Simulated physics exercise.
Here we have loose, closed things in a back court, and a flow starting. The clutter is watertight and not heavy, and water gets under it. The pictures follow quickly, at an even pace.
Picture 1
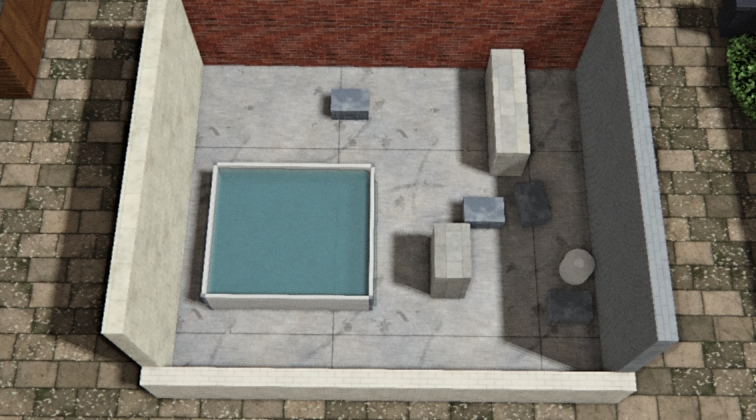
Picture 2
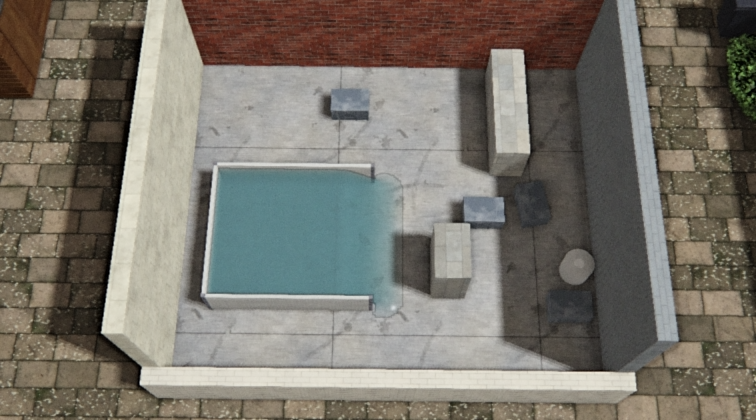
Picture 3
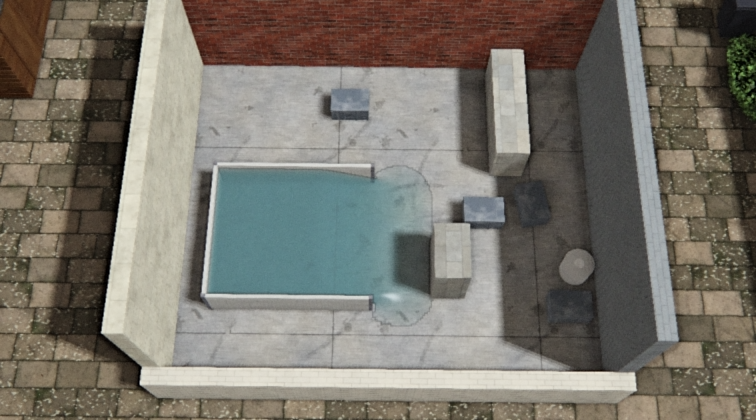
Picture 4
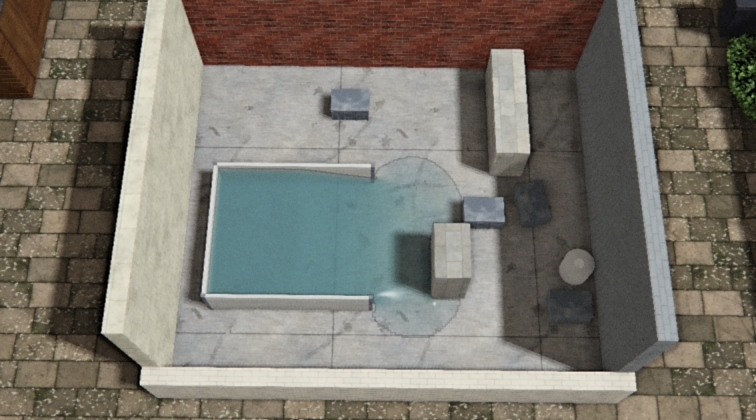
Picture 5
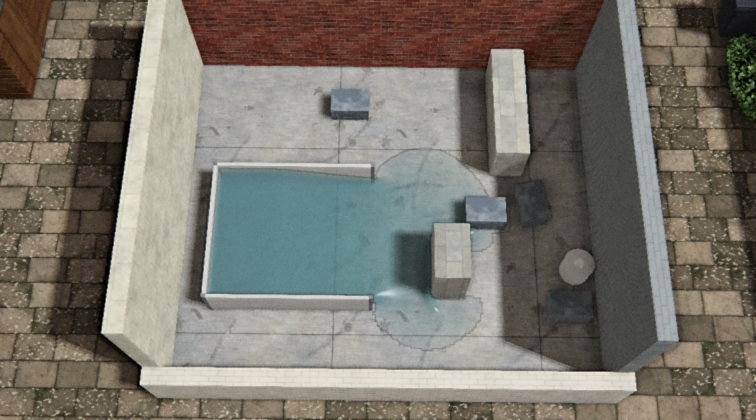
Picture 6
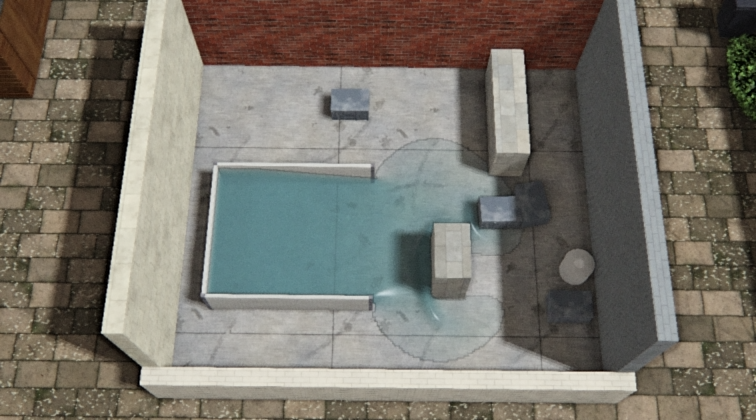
The clip opens on a walled court with a pool of water at left and several blocks standing on the paving. The pool's right side is gone and water spreads rightward in a rounded sheet, passing around a pale block, then a small blue-grey block shifts slightly right.
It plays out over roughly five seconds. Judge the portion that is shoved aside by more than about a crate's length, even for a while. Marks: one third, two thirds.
That comes to two thirds or above.
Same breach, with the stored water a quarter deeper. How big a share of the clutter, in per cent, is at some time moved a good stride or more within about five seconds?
Near 100 in a hundred.
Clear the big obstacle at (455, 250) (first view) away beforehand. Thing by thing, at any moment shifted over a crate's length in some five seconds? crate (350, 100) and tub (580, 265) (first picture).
One after the other: Not that far, yes.
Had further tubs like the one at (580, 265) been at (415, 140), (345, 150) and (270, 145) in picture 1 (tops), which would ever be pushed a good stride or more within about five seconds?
One after the other: Pushed that far, not that far, no.
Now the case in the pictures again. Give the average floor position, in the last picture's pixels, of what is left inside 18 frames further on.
Close to (494, 249).
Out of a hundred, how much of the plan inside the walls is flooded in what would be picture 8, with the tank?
About 40 per cent.
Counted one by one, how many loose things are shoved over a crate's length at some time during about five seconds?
The number is 5.
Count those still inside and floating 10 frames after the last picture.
The number is 3.
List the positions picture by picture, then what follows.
In the first picture, a crate at (484, 209) rests on the ground; a tub at (579, 263), on the bottom; 0 of 5 have shifted.
In the second picture, a crate at (484, 209) rests on the ground; a tub at (579, 263) rests on the ground; 0 of 5 have shifted.
In the third picture, a crate at (484, 209), on the bottom; a tub at (579, 263) rests on the ground; 0 of 5 have shifted.
In the fourth picture, a crate at (484, 209), on the bottom; a tub at (579, 263) rests on the ground; 0 of 5 have shifted.
In the fifth picture, a crate at (486, 209) rests on the ground, close to its start; a tub at (579, 263), on the bottom; 0 of 5 have shifted.
In the sixth picture, a crate at (501, 209) rests on the ground, close to its start; a tub at (579, 263) rests on the ground; 1 of 5 have shifted.
A moment on, 1 of 5 are well off their spots; 0 afloat.
Next, 2 of 5 are well off their spots; 3 afloat.
Later, 4 of 5 are well off their spots; 3 afloat.
In the end, 4 of 5 are well off their spots, and 5 have been at some point; 4 afloat.
